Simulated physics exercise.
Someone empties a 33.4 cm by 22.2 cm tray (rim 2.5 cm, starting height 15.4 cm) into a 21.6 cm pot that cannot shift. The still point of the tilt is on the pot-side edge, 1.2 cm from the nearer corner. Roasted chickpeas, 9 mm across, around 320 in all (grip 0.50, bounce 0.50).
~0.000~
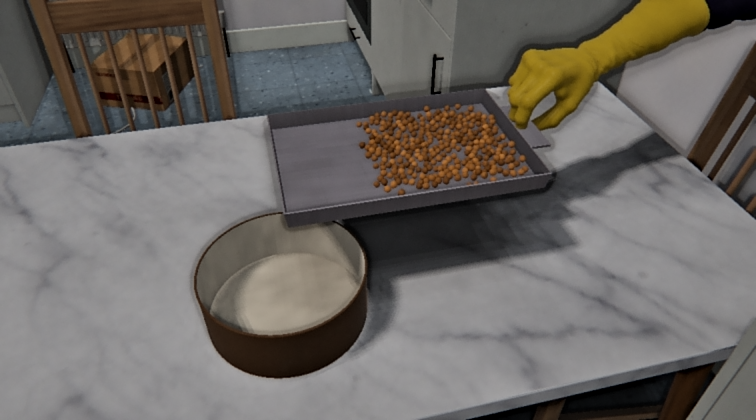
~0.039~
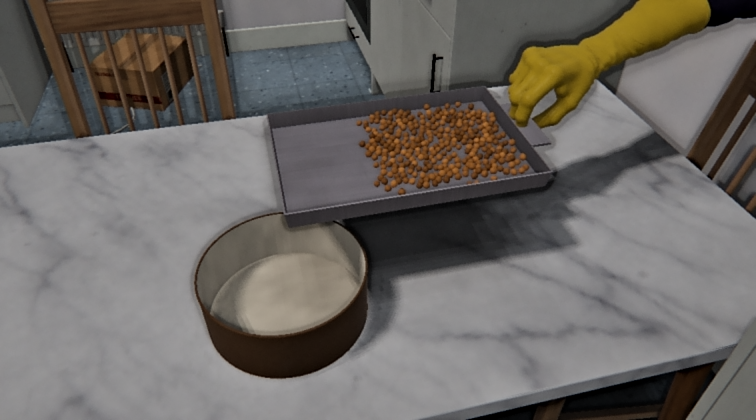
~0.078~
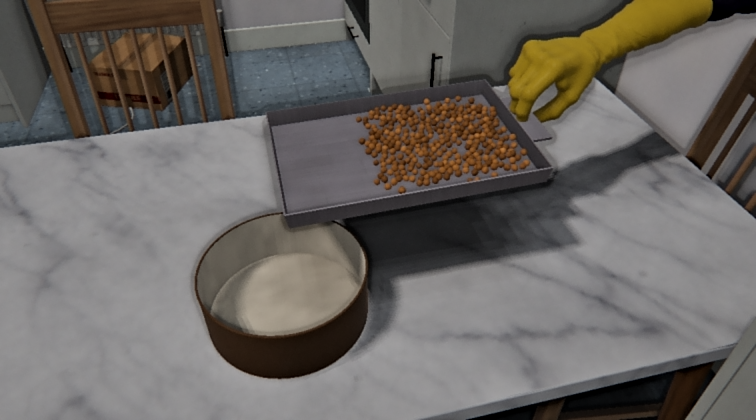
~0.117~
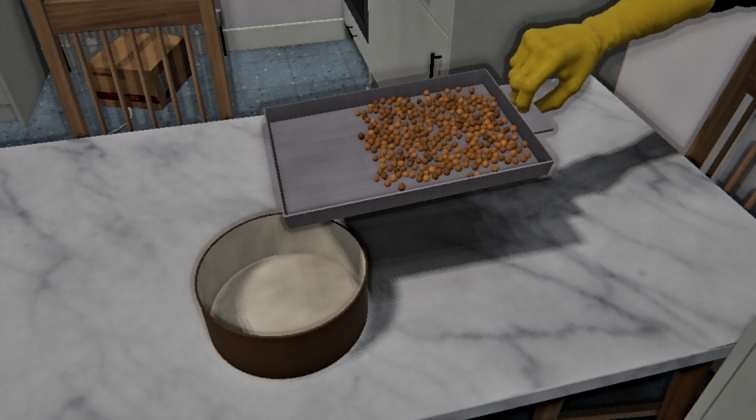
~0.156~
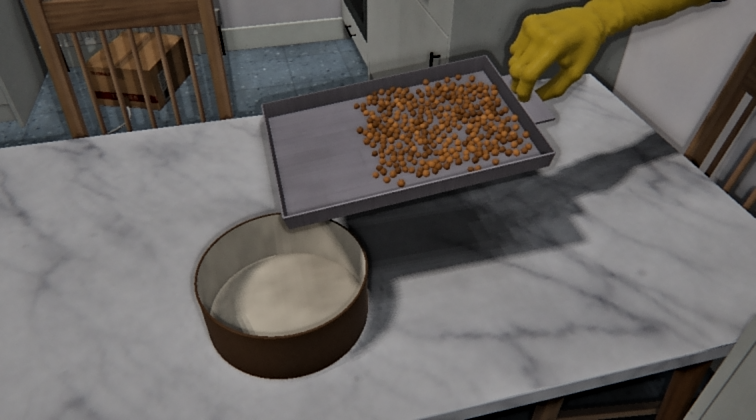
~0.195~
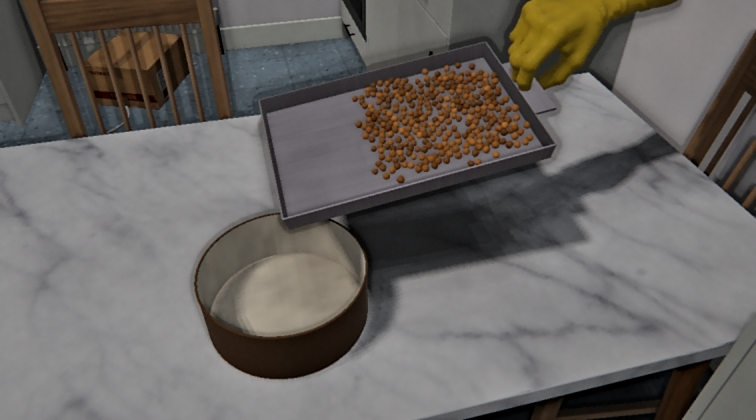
The clip opens on a yellow-gloved hand at the right end of a gray tray of roasted chickpeas, above a marble table with a round brown pot at left. The tray sits nearly level at first, then its right side rises slightly with the hand, while the chickpeas stay bunched toward the right.
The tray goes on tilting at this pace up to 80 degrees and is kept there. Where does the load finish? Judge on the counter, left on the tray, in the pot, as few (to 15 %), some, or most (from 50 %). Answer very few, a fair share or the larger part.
Counter very few, tray a fair share, pot the larger part.
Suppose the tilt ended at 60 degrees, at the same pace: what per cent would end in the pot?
Then about 40 per cent.
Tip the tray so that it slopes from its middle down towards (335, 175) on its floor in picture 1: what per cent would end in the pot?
Some 45 per cent.
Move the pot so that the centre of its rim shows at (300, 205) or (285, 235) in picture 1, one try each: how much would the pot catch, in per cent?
About 0 and 40 per cent.
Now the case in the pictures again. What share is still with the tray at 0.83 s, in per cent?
Some 85 per cent of the load.
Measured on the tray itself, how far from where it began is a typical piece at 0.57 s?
About 7 cm.
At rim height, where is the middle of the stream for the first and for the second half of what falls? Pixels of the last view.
At about (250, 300), then at (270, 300).
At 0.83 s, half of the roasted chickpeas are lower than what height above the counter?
Some 20 cm.
After 0.57 s, tilt 45 degrees; the tray holds 100 %, the pot 0 %.
After 0.83 s, tilt 67 degrees; the tray holds 85 %, the pot 5 %.
Then, at 1.19 s, tilt 80 degrees; the tray holds 45 %, the pot 45 %.
By 2.0 s all is still; counter 0 %, tray 30 %, pot 70 %.
